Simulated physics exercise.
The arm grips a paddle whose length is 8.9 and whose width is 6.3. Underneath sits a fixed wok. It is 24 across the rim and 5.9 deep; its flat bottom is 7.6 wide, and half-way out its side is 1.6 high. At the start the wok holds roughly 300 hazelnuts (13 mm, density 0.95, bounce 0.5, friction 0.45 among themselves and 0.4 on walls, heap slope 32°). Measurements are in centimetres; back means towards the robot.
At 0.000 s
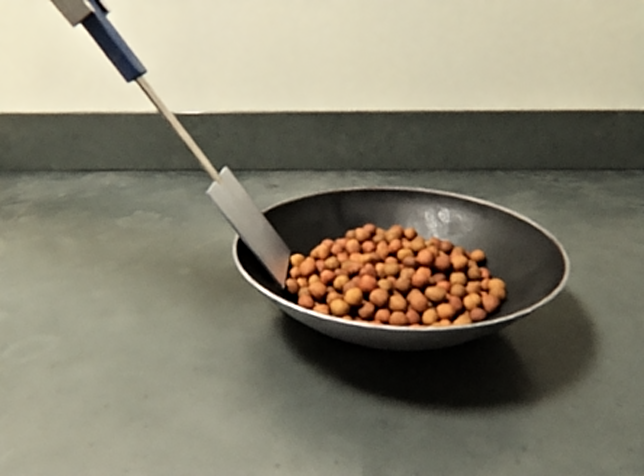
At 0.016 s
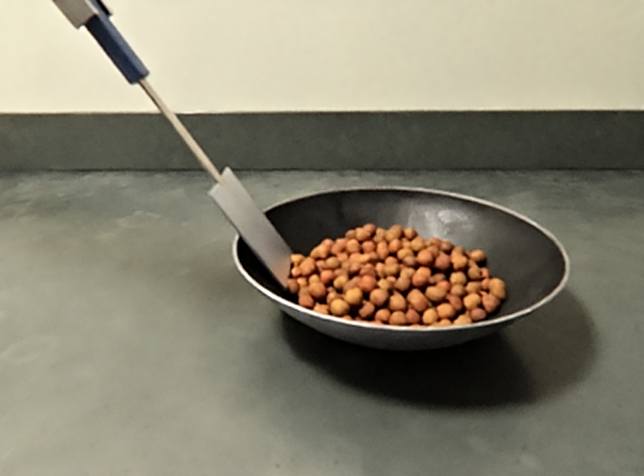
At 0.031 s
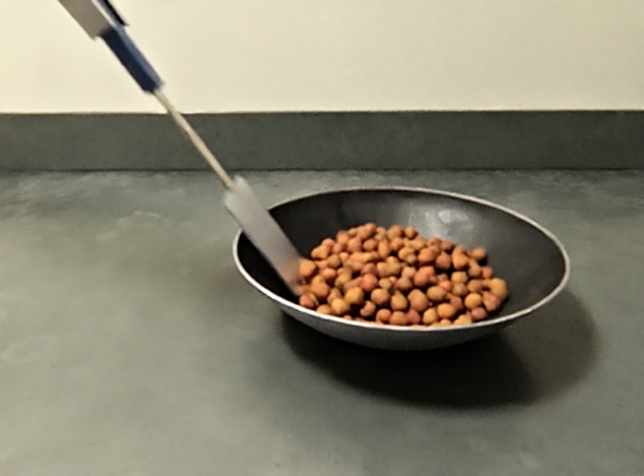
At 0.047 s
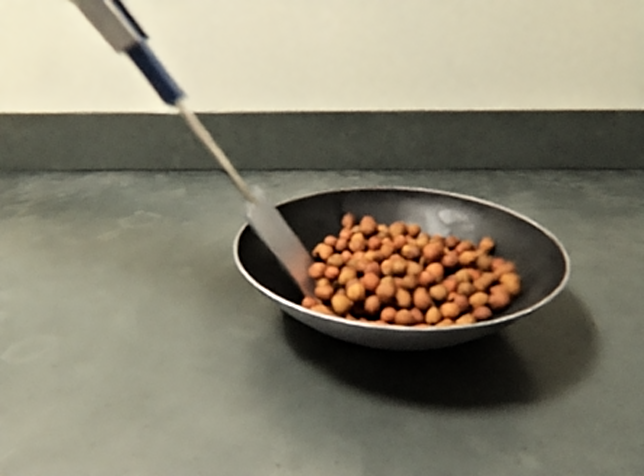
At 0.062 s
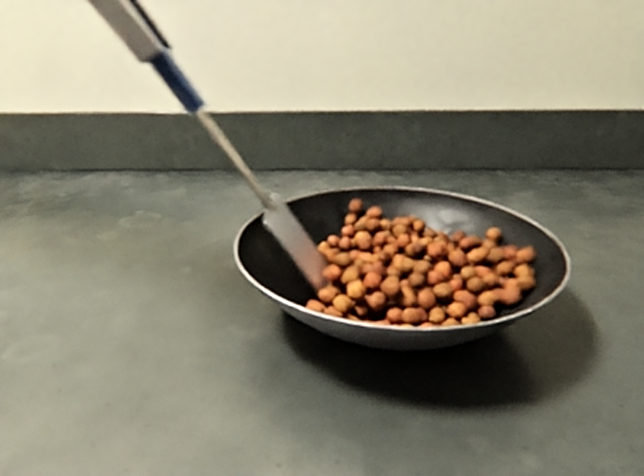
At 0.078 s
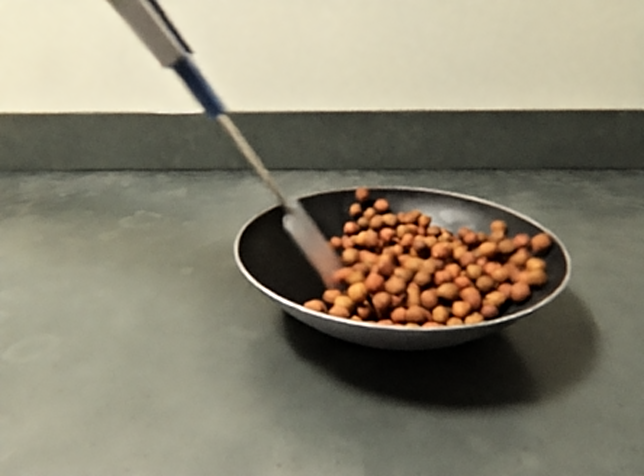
The video shows a flat metal paddle on a robotic arm resting inside a dark wok of round brown nuts, then moving to the right and pushing the heap across, so the nuts shift and spread toward the right side.
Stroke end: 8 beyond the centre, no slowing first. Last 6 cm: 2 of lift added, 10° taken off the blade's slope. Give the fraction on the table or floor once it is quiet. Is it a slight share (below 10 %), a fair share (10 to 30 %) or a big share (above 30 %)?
It is a big share.
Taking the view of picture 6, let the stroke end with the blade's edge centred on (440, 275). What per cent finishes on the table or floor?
Approximately 5 per cent, I reckon.
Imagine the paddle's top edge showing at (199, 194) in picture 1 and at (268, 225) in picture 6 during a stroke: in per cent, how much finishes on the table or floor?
Some 30 percent ends up on the table or floor.
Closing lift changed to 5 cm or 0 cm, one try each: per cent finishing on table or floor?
First try around 40 percent, second try around 30 percent.
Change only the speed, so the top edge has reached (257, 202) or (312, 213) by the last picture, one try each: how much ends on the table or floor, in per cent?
Respectively, some 15 and 50 per cent.
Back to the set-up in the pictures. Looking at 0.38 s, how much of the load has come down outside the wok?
It comes to some 20 in a hundred.
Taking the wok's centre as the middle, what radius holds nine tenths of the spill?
About 45 cm from the centre.
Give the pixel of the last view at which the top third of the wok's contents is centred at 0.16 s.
It is centred at about (498, 239).
After 0.12 s, sloping 57°, highest piece 8 above the table; 303 in the wok, 2 on the blade or in flight.
After 0.16 s, sloping 53°, highest piece 9 above the table; 297 in the wok, 8 on the blade or in flight.
After 0.38 s, sloping 47°, highest piece 10 above the table; 185 in the wok, 61 on the table or floor, 59 on the blade or in flight.
After 1.43 s, sloping 47°, highest piece 4 above the table; 185 in the wok, 120 on the table or floor.
At rest, 185 in the wok, 120 on the table or floor. That is 39 % on the table or floor.
